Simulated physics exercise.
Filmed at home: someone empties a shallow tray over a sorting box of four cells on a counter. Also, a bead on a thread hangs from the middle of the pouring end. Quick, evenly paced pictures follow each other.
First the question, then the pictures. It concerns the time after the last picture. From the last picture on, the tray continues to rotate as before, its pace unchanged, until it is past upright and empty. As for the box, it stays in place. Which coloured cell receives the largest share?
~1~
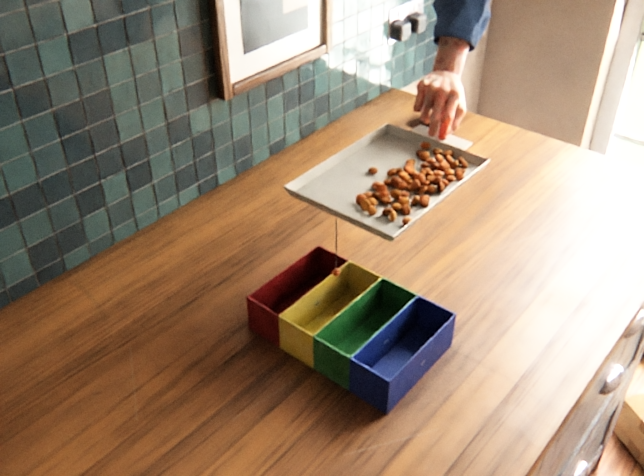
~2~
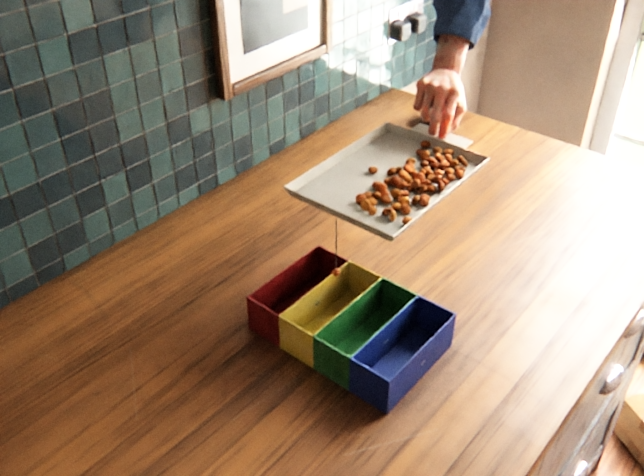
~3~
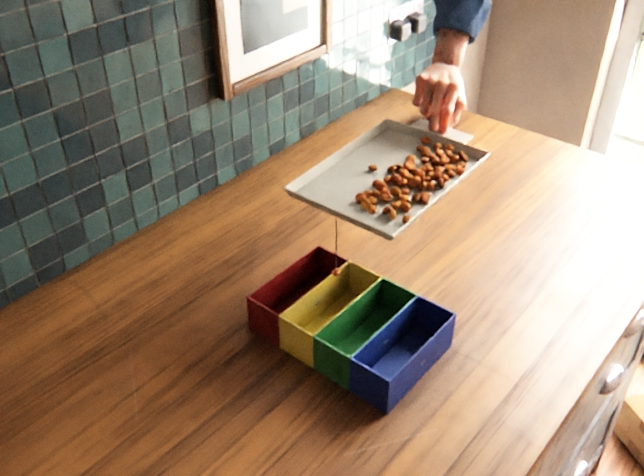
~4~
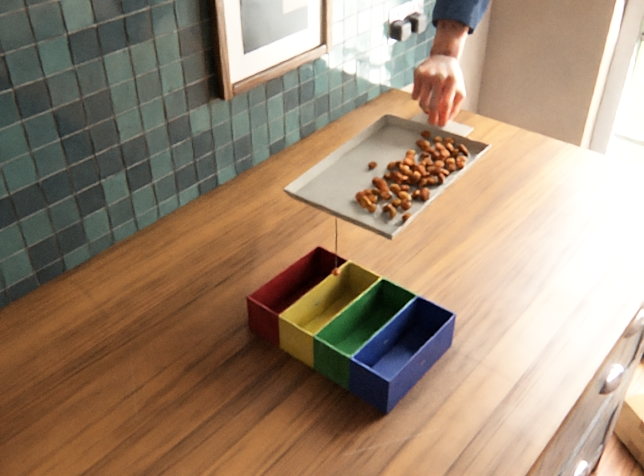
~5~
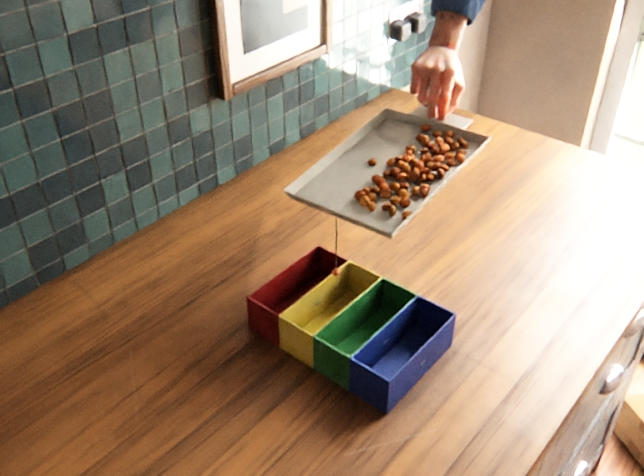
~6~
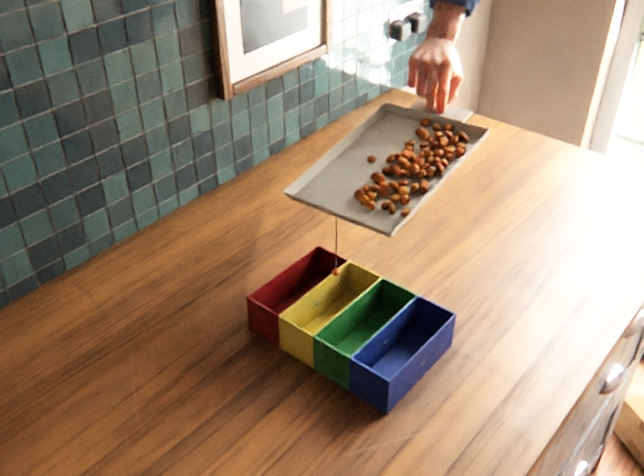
The red cell.
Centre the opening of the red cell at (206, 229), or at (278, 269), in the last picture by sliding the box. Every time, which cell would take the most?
In turn: The cell in blue; that red cell.
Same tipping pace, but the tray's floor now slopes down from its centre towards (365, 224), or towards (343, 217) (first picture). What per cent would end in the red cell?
About 0 and 20 percent.
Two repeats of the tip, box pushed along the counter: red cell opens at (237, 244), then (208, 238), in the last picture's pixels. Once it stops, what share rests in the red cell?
0, then 0 %.
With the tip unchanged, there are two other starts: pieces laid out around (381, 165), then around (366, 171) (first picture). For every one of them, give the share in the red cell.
You'd get near 40 percent first and near 40 percent after that.
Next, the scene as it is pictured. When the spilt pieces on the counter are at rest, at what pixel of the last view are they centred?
I'd mark it at about (260, 282).
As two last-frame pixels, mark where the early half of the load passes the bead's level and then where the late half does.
Half one: (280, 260), half two: (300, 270).
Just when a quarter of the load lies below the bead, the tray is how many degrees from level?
It sits at roughly 65°.
Just after the last frame, tray tipped steeply; the larger part on the tray; about a tenth falling or outside the box.
A moment on, tray tipped right over; about a tenth on the tray; roughly a third in the red cell; about a tenth in the yellow cell; roughly half falling or outside the box.
Further on, tray tipped past a quarter turn; roughly half in the red cell; about a tenth in the yellow cell; roughly a third falling or outside the box.
When it is over, tray tipped past a quarter turn; roughly half in the red cell; about a tenth in the yellow cell; not one in the blue cell; not one in the green cell; roughly a third outside the box.
